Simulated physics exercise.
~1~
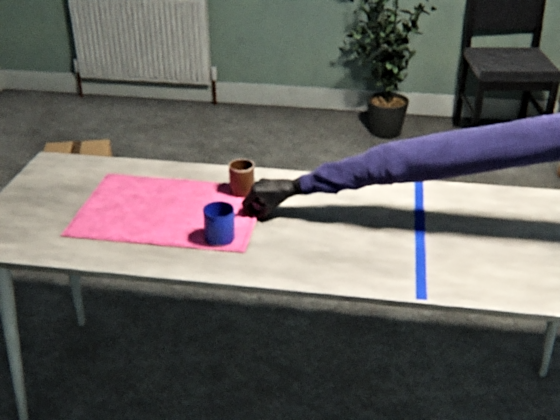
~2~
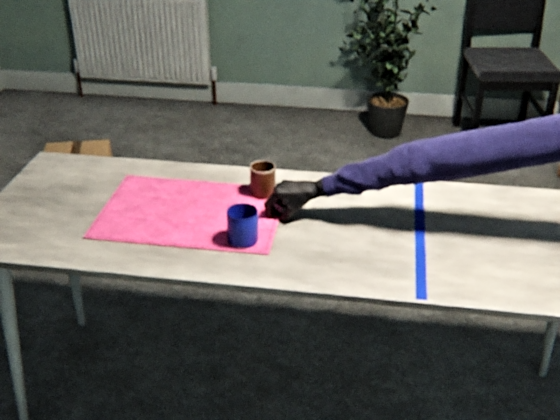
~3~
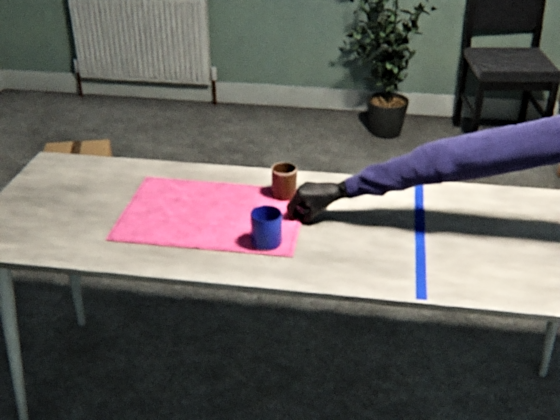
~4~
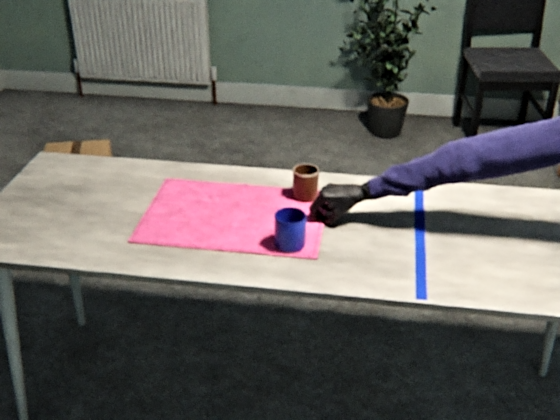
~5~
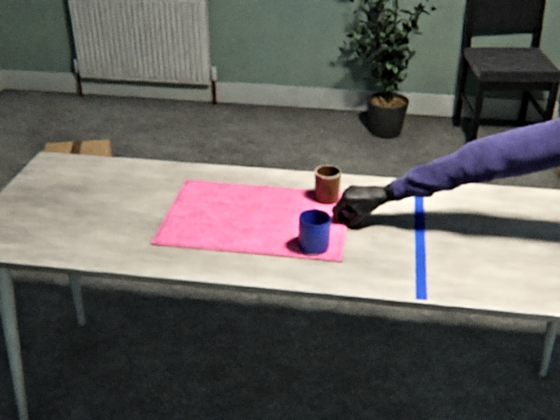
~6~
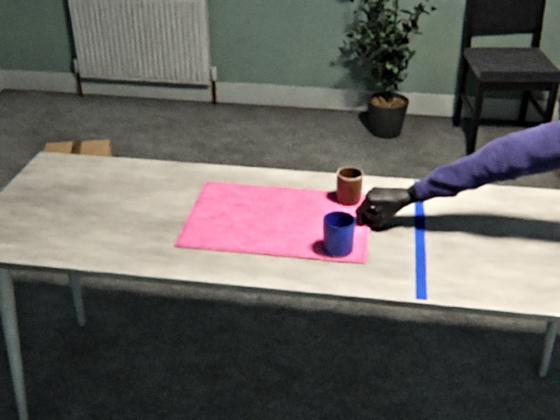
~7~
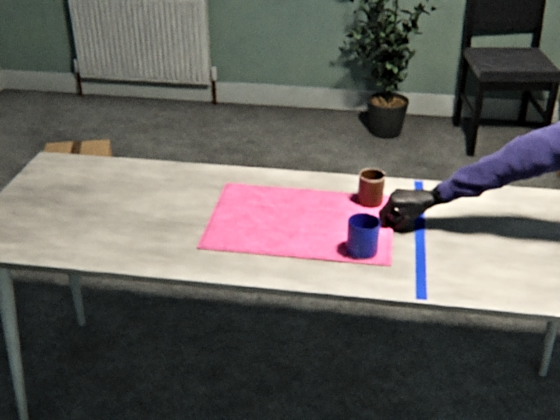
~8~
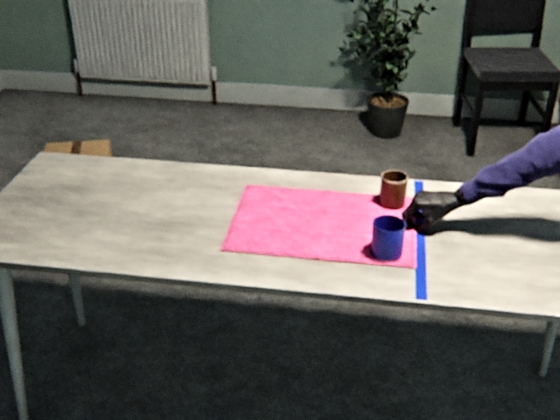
A gloved hand in a purple sleeve steadily pulled a pink cloth to the right across a table, carrying a blue mug and a brown mug, until its edge reached the blue tape, with both mugs still upright on it.
